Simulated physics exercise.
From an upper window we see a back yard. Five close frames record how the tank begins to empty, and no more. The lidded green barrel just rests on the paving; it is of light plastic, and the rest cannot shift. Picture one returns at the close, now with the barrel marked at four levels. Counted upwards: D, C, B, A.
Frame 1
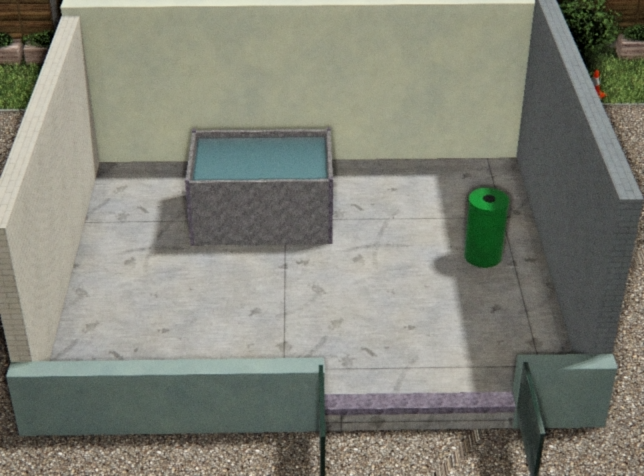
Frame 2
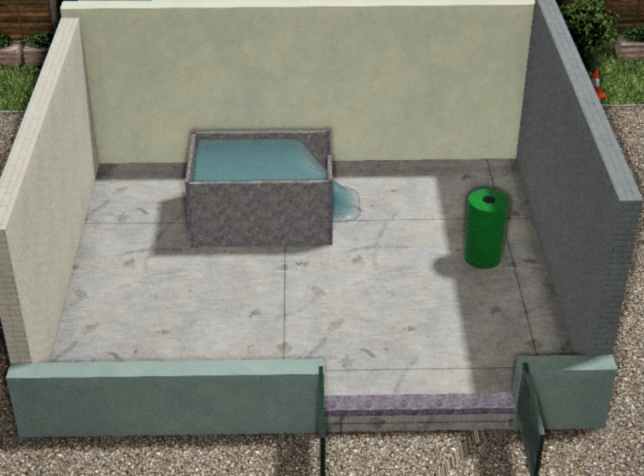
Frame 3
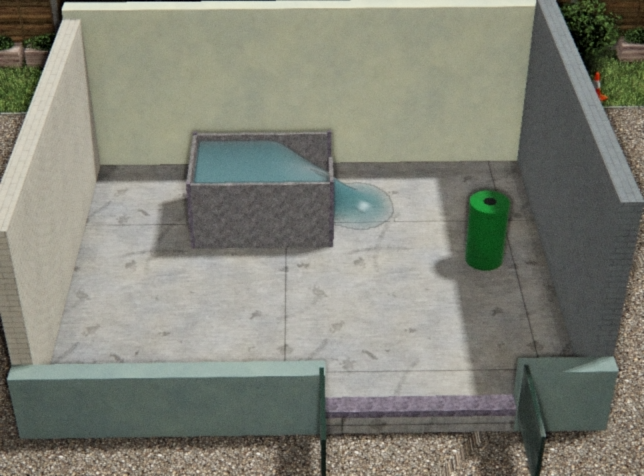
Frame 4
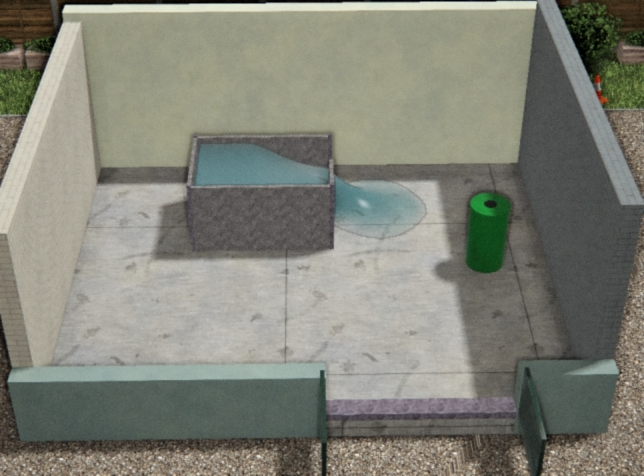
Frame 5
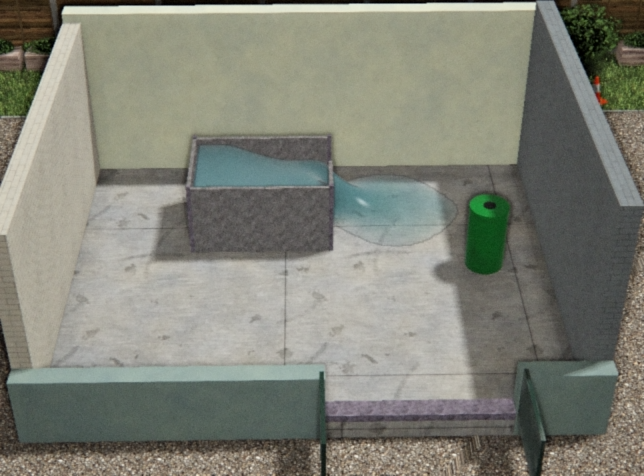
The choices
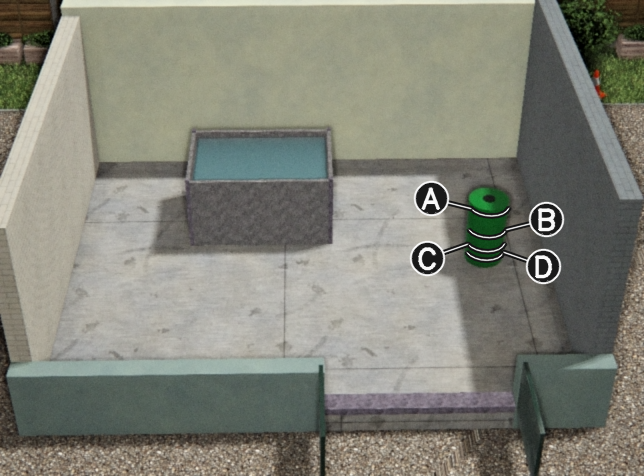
A stone tank of water in a walled yard pours water rightward across the paving.
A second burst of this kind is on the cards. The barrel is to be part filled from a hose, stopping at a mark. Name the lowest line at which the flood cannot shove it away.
The limit is B.
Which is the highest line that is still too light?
That would be C.
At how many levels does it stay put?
Two.
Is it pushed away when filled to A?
No.
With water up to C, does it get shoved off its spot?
Yes.
On the marked copy, A at (491, 216); B at (489, 237); C at (488, 251); D at (487, 260); from the bottom up D, C, B, A.
Choosing A, it does not move.
Choosing B, it does not move.
Choosing C, it is pushed about its own width away.
Choosing D, it is pushed about 4 times its own width away.
